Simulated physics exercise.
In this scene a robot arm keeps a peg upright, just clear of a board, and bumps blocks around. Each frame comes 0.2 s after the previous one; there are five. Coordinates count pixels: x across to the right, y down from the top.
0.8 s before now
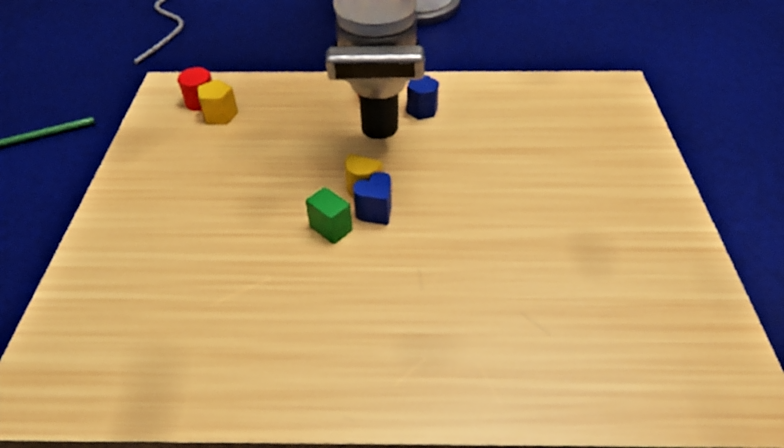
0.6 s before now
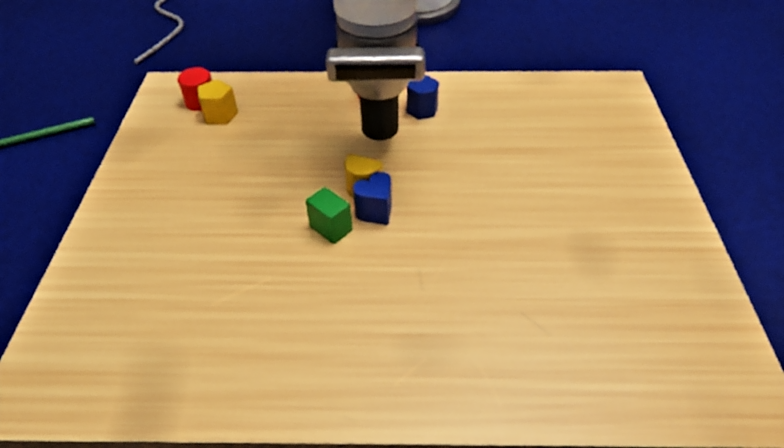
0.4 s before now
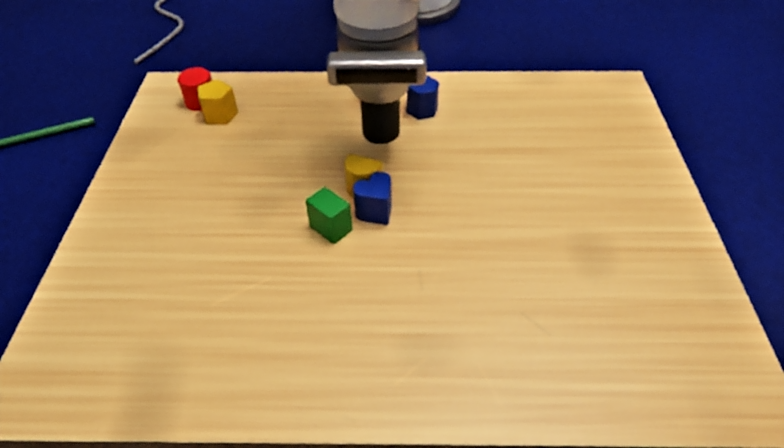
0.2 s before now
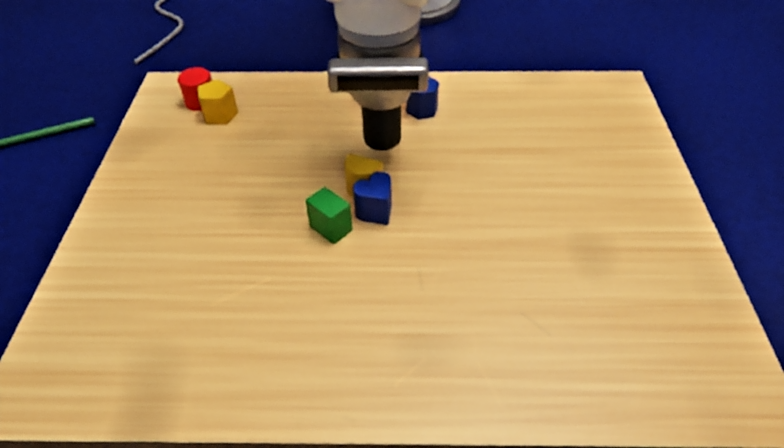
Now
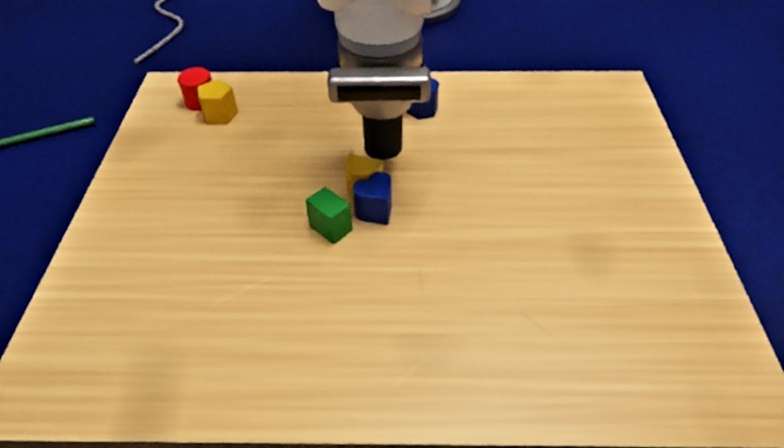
In this clip, a robot arm with a black peg moves slightly forward over a wooden board, nearing a cluster of green, yellow and blue blocks, while these and the red, yellow and blue blocks farther back stay still.
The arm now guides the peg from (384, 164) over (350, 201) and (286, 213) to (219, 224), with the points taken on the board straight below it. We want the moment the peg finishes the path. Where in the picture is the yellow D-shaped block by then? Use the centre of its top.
The middle of its upper face should be somewhere near (265, 214).
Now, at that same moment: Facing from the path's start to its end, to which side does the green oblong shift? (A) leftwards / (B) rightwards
I choose A.
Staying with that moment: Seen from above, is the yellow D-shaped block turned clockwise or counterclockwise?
It swings round anticlockwise.
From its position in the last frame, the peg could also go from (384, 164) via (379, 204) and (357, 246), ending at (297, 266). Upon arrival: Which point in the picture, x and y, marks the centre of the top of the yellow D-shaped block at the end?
Most likely (344, 182).
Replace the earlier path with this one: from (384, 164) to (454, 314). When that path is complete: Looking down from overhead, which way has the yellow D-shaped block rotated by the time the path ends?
It rotates clockwise.
The first path, step by step. One third of the way, peg (348, 184); green oblong (313, 213), turned 35° anticlockwise; yellow D-shaped block (322, 191), turned 25° clockwise; blue heart block (374, 194), turned 15° anticlockwise.
Two thirds of the way, peg (282, 197); green oblong (303, 223), turned 70° anticlockwise; yellow D-shaped block (269, 211), turned 20° anticlockwise; blue heart block (374, 194), turned 15° anticlockwise.
At the end, peg (213, 208); green oblong (303, 223), turned 70° anticlockwise; yellow D-shaped block (265, 214), turned 35° anticlockwise; blue heart block (374, 194), turned 15° anticlockwise.
